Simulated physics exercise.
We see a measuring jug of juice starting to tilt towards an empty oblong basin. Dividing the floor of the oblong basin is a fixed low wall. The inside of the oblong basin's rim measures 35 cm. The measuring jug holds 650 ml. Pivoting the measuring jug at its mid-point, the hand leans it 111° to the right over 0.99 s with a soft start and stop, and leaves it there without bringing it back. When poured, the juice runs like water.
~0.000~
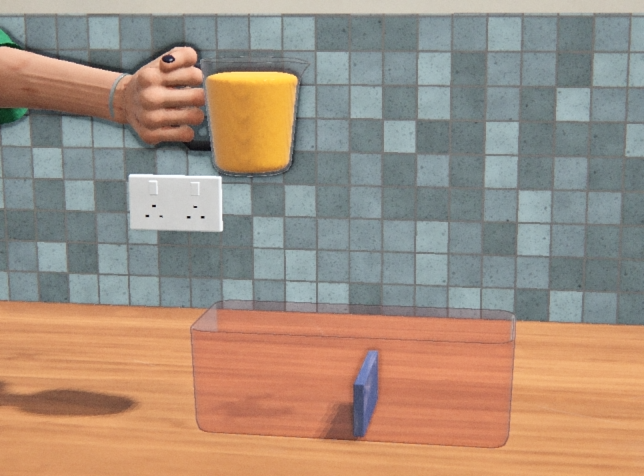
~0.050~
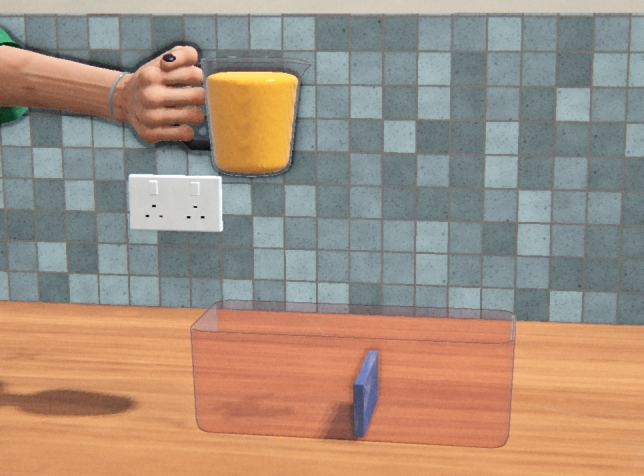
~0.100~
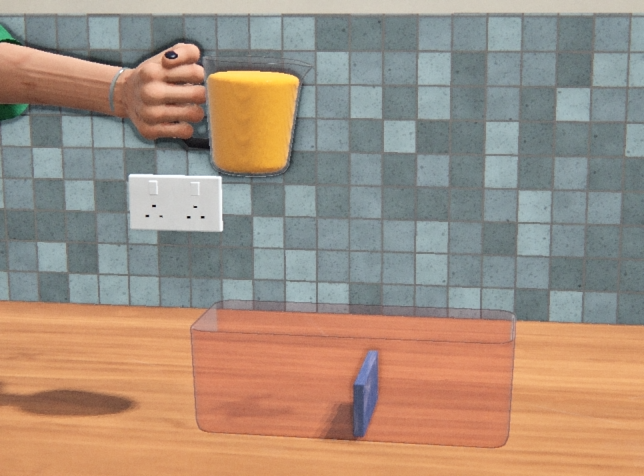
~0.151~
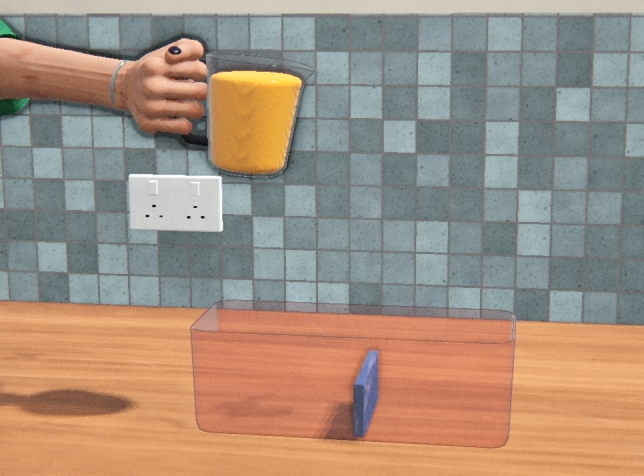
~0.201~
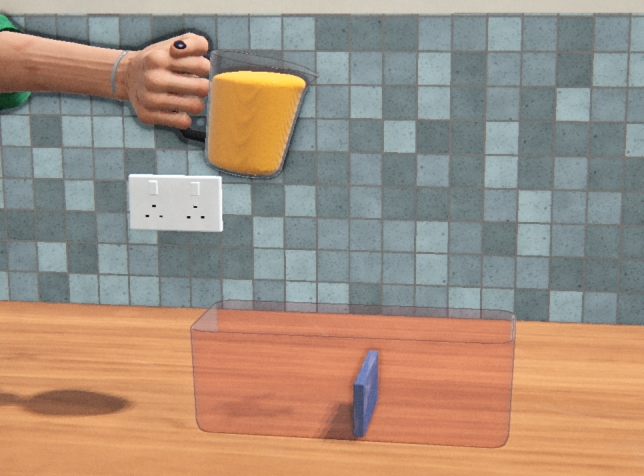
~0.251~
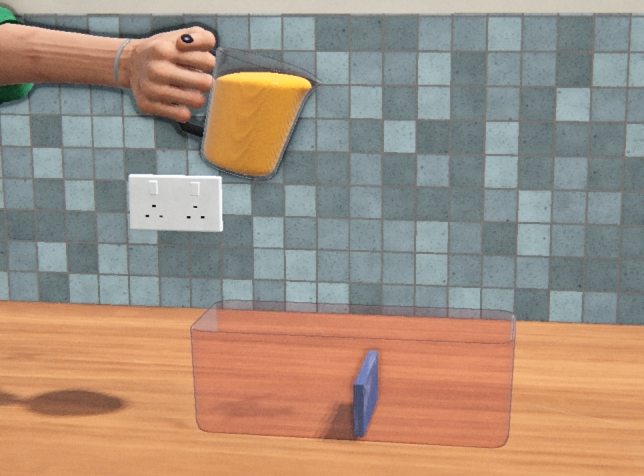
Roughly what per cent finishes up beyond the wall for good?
Roughly 85 per cent.
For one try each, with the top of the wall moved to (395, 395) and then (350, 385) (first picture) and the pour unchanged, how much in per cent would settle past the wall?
In turn about 50 and 90 per cent.
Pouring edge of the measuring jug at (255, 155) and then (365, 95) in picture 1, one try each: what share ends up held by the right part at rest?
The first try gives around 0 percent, the second around 95 percent.
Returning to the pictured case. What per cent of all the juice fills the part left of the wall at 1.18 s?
Reading: Approx. 12 per cent.
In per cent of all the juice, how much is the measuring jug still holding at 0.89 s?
Some 14 per cent.
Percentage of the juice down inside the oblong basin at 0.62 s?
About 4%.
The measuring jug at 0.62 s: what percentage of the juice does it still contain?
70 %.
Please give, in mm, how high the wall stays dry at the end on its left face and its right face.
Left: Roughly 58 mm; right: Roughly 34 mm.
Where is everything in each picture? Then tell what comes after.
It leans 0°; its right rim is at (311, 62); the juice meets the walls at (208, 75) and (298, 77); the oblong basin's rim runs from (203, 316) to (514, 329); the wall's top is at (366, 368), in the first frame.
It leans 1°; its right rim is at (311, 63); the juice meets the walls at (209, 76) and (298, 77), in the second frame.
It leans 3°; its right rim is at (313, 65); the juice meets the walls at (210, 75) and (299, 78), in the third frame.
It leans 6°; its right rim is at (316, 69); the juice meets the walls at (212, 75) and (302, 79), in the fourth frame.
It leans 11°; its right rim is at (320, 75); the juice meets the walls at (216, 76) and (306, 80), in the fifth frame.
It leans 17°; its right rim is at (323, 82); the juice meets the walls at (217, 79) and (313, 82), in the sixth frame.
After 0.62 s the tilt is 77° and 69 per cent is still to pour, 0 is left of the wall and 4 right of it.
After 0.89 s the tilt is 109° and 13 per cent is still to pour, 1 is left of the wall and 56 right of it.
After 1.18 s the tilt is 111° and 0 per cent is still to pour, 12 is left of the wall and 84 right of it.
After 1.49 s the tilt is 111° and 0 per cent is still to pour, 13 is left of the wall and 85 right of it.
In the end 13 per cent lies left of the wall, 85 right of it and 2 outside.
